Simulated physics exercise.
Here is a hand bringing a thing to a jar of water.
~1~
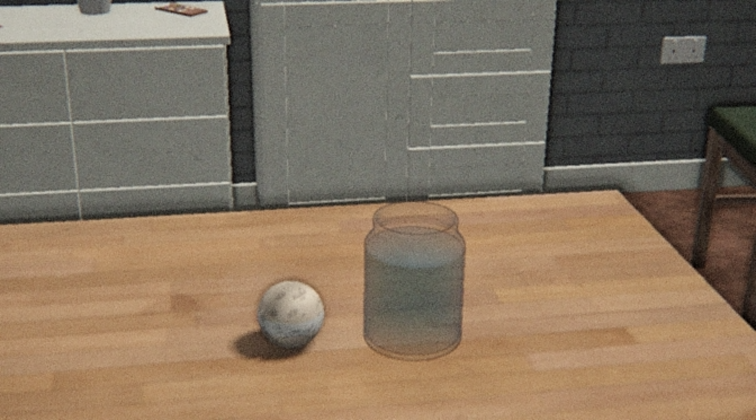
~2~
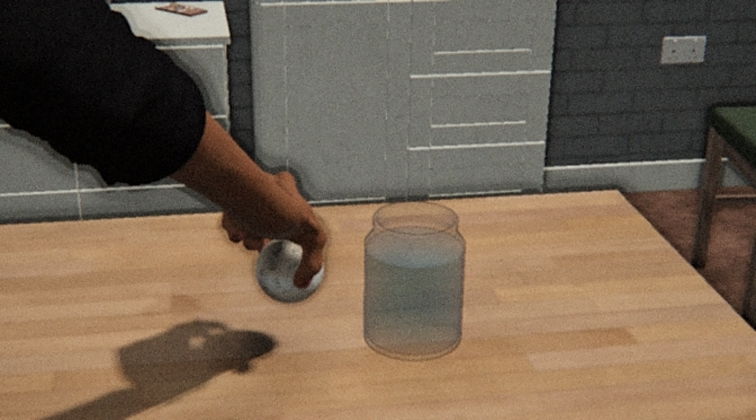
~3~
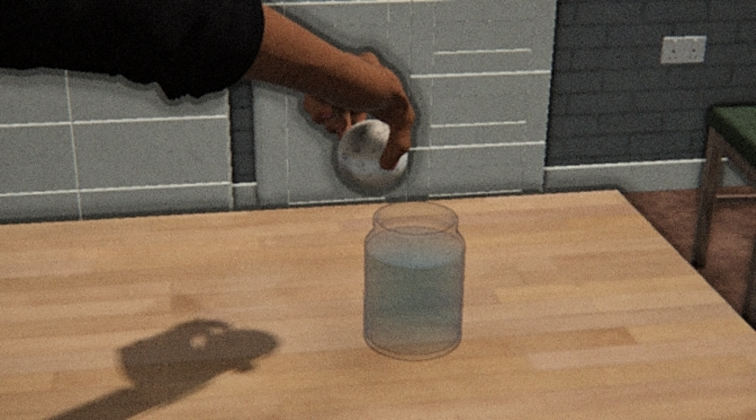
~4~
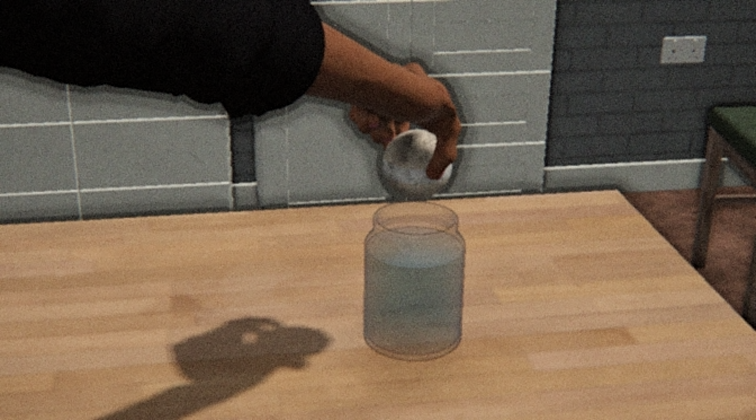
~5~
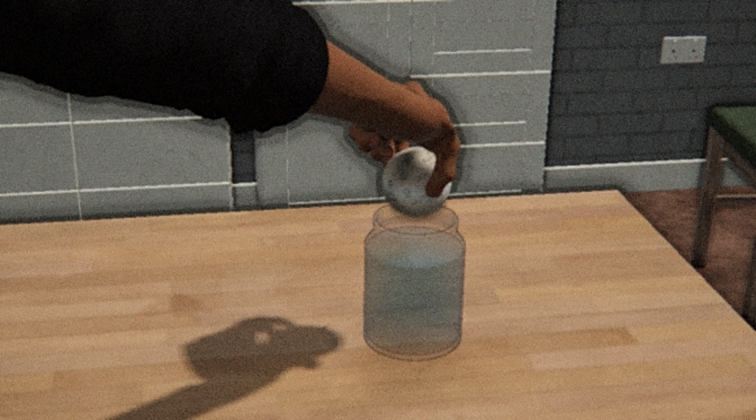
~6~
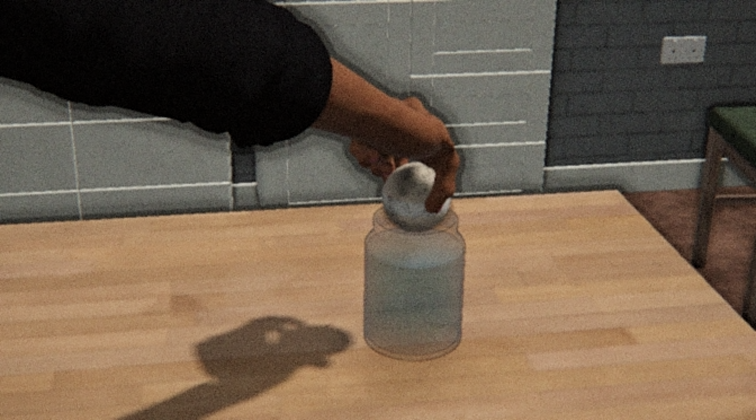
A hand in a black sleeve reaches in from the left, picks up a pale, mottled ball from a light wooden tabletop, lifts it rightward over a clear glass jar, then lowers it to the jar's mouth. The jar, mostly filled with bluish water, stands right of centre. The steady camera looks slightly down, with grey cabinets, dark brick and a green-seated chair behind.
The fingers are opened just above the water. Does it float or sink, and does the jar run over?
Well, it keeps afloat, and as for the jar, it copes fine.
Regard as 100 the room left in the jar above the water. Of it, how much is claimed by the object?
30 %.
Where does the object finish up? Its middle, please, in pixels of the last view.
About (415, 235).
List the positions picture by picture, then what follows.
In the first picture, the tennis ball lies on the top at (290, 314); jar (414, 275) about three quarters full.
In the second picture, a hand picks up the tennis ball at (289, 270); jar about three quarters full, surface at (415, 247).
In the third picture, the tennis ball is carried over at (373, 155); jar (414, 275) about three quarters full.
In the fourth picture, the tennis ball is above the jar at (417, 165); jar about three quarters full, surface at (415, 247).
In the fifth picture, the tennis ball comes down at (417, 182); jar (414, 275) about three quarters full.
In the sixth picture, the tennis ball is just over the surface at (416, 197); jar about three quarters full, surface at (415, 247).
Shortly, the tennis ball enters the water; the jar is about three quarters full.
Then, the tennis ball comes up again; the jar is about three quarters full.
At the finish, the tennis ball bobs at the top; the jar is about three quarters full; no mess.
